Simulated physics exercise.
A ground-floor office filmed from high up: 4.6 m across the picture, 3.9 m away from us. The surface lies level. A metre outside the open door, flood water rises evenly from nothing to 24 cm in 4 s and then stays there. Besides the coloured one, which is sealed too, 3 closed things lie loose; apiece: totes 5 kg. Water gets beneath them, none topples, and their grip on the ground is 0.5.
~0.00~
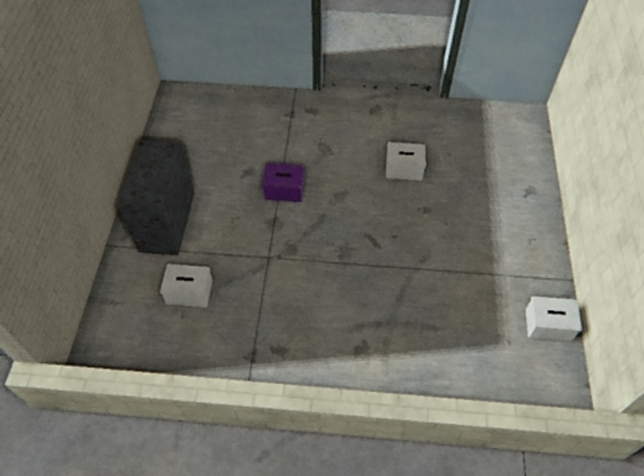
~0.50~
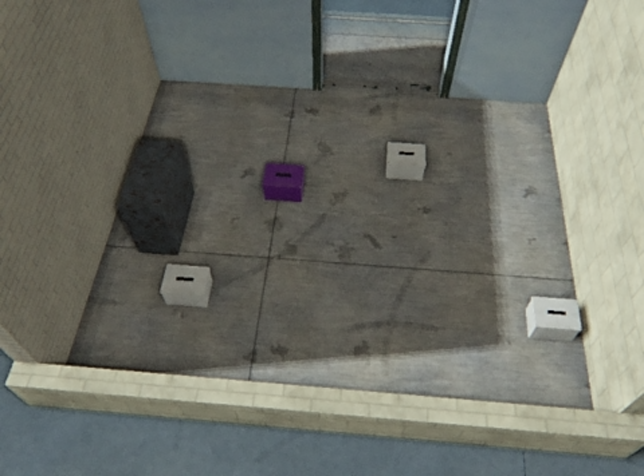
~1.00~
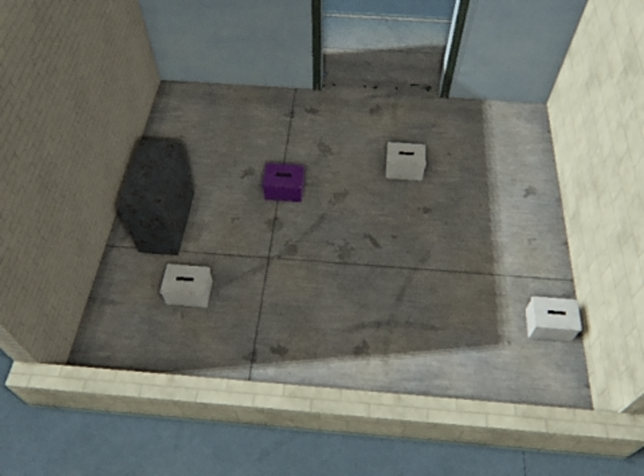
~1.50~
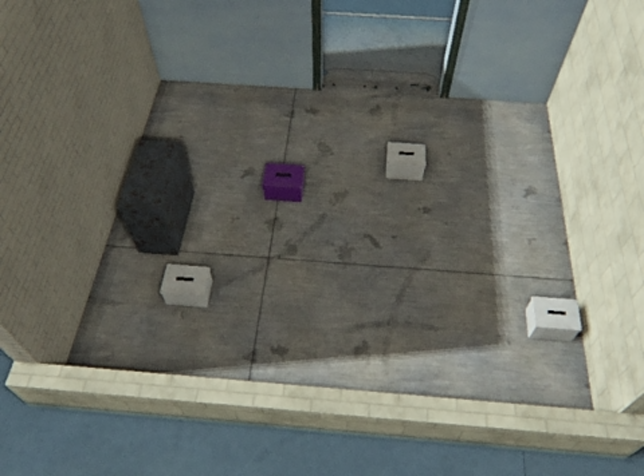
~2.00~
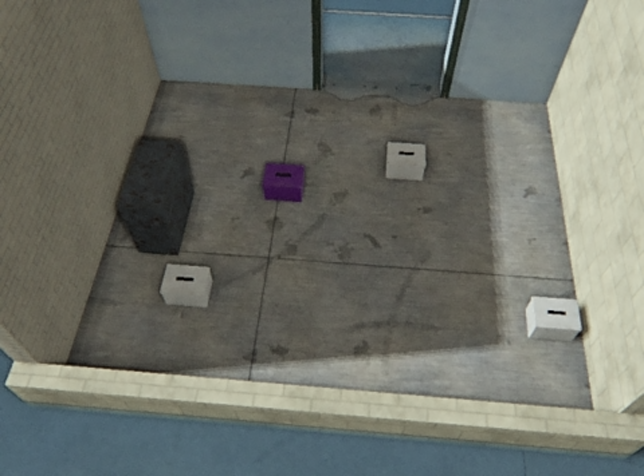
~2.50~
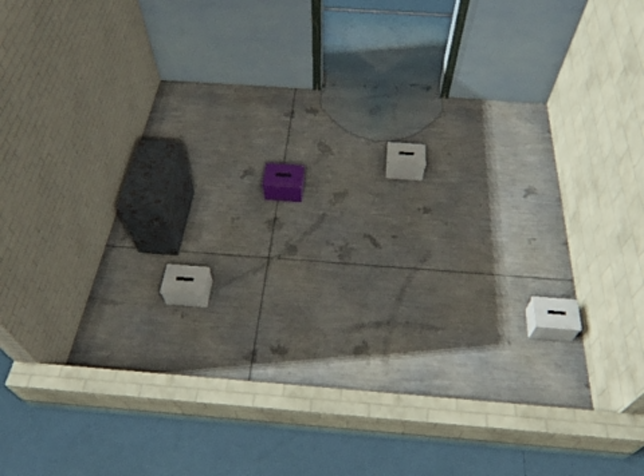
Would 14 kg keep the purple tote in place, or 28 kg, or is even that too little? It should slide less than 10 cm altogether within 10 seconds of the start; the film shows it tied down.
I expect that only the larger load is enough.
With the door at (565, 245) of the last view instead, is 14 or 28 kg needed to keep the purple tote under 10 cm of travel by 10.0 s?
Then only the larger load is enough.
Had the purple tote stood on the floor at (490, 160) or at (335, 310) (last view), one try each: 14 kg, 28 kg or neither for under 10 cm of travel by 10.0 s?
In that order: The smaller is enough; only the larger holds.
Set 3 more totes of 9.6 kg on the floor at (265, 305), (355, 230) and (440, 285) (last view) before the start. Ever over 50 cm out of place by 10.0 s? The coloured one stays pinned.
In that order: Over, over, past it.
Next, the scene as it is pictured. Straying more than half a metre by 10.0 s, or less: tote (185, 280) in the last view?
Answer: Short of it.
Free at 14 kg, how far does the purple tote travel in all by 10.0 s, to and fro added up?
Some 40 cm in all.
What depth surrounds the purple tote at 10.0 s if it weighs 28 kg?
About 9 cm.
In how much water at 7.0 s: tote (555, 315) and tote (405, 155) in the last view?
Roughly 18 and 16 cm.
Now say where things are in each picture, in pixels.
The first frame shows the purple tote at (284, 175), on the bottom; water covers 0.0 m2; 0 of 4 have shifted.
The second frame shows the purple tote at (284, 175), on the bottom; water covers 0.0 m2; 0 of 4 have shifted.
The third frame shows the purple tote at (284, 175) rests on the ground; 0.0 m2 under water; 0 of 4 have shifted.
The fourth frame shows the purple tote at (284, 175), on the bottom; water covers 0.0 m2; 0 of 4 have shifted.
The fifth frame shows the purple tote at (284, 175) rests on the ground; 0.1 m2 under water; 0 of 4 have shifted.
The sixth frame shows the purple tote at (284, 175), on the bottom; 0.8 m2 under water; 0 of 4 have shifted.
After 3.5 s the purple tote would be 0 cm from its start with 14 kg and 0 cm from its start with 28 kg; 0 cm of water round it then.
After 4.5 s the purple tote would be 0 cm from its start with 14 kg and 0 cm from its start with 28 kg; 5 cm of water round it then.
After 7.0 s the purple tote would be 33 cm from its start with 14 kg and 0 cm from its start with 28 kg; 6 cm of water round it then.
After 10.0 s the purple tote would be 44 cm from its start with 14 kg and 0 cm from its start with 28 kg; 9 cm of water round it then.
